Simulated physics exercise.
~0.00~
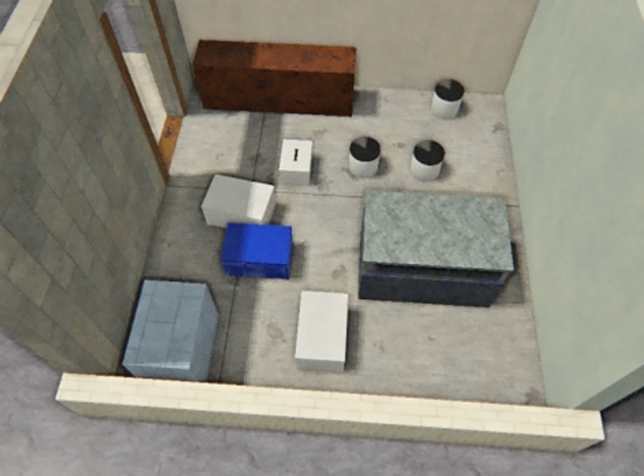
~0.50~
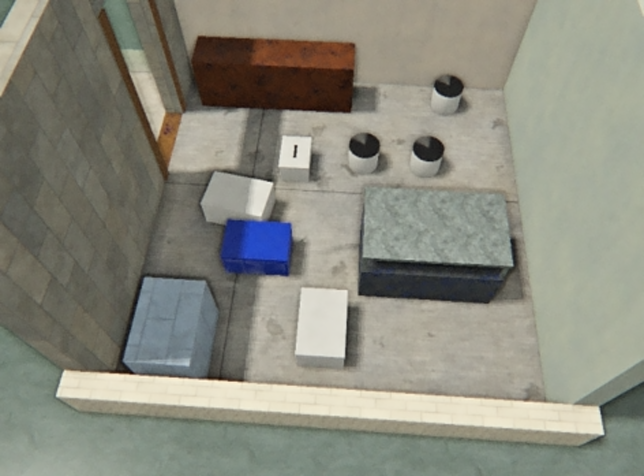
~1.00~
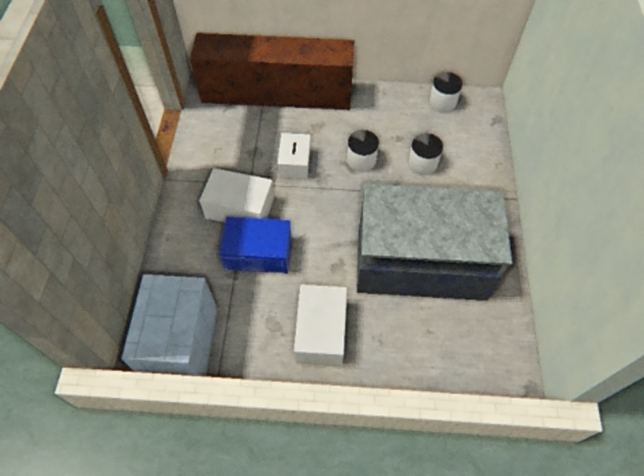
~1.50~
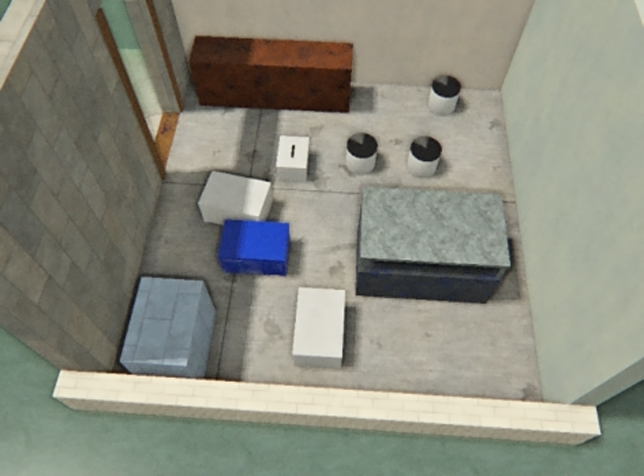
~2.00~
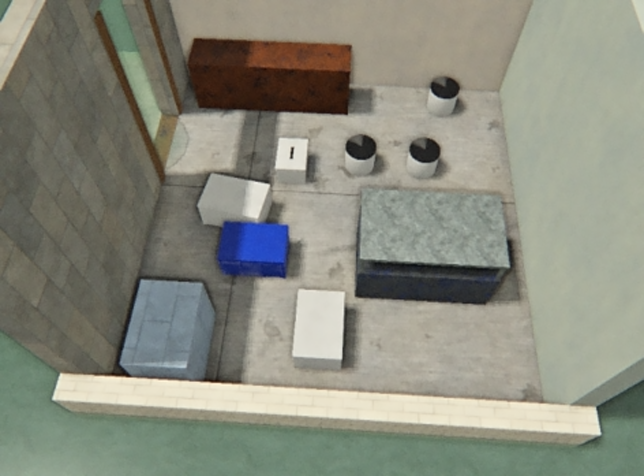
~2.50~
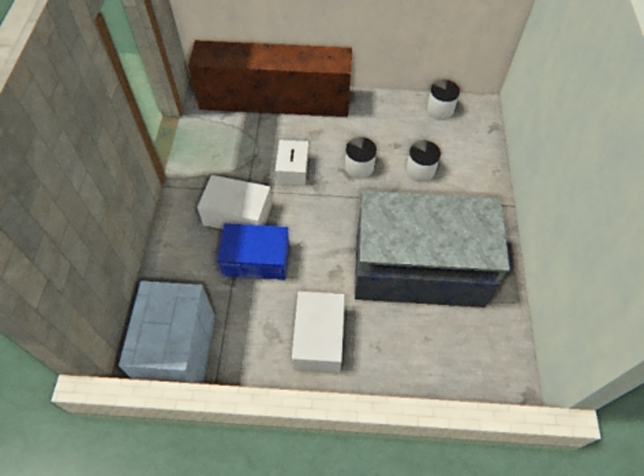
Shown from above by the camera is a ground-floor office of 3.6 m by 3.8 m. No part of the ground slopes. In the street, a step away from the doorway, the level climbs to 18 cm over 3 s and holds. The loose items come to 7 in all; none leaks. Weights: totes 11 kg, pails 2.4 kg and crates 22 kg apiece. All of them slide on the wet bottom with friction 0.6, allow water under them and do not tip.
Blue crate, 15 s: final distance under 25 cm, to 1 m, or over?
It'll show almost no shift.
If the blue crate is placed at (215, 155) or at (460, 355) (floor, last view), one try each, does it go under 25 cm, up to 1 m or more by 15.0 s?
Goes far off, then goes a bit.
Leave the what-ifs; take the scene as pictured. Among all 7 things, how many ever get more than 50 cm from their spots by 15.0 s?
I count 4 of them.
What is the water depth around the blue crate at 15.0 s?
The depth there is around 9 cm.
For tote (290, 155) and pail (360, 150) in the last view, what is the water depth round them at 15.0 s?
Depth approx. 14 cm / 9 cm.
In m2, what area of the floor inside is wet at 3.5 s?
Roughly 2.5 m2 of it is wet.
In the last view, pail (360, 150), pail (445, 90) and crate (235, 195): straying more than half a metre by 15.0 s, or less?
Above, above, below.
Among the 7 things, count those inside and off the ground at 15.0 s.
It comes to 4.
After 3.5 s the blue crate is near (253, 244), 0.0 m from its start, aground; 0 afloat.
After 6.8 s the blue crate is near (253, 244), 0.0 m from its start, aground; 2 afloat.
After 11.0 s the blue crate is near (253, 244), 0.0 m from its start, aground; 4 afloat.
After 15.0 s the blue crate is near (252, 241), 0.0 m from its start, aground; 4 afloat.
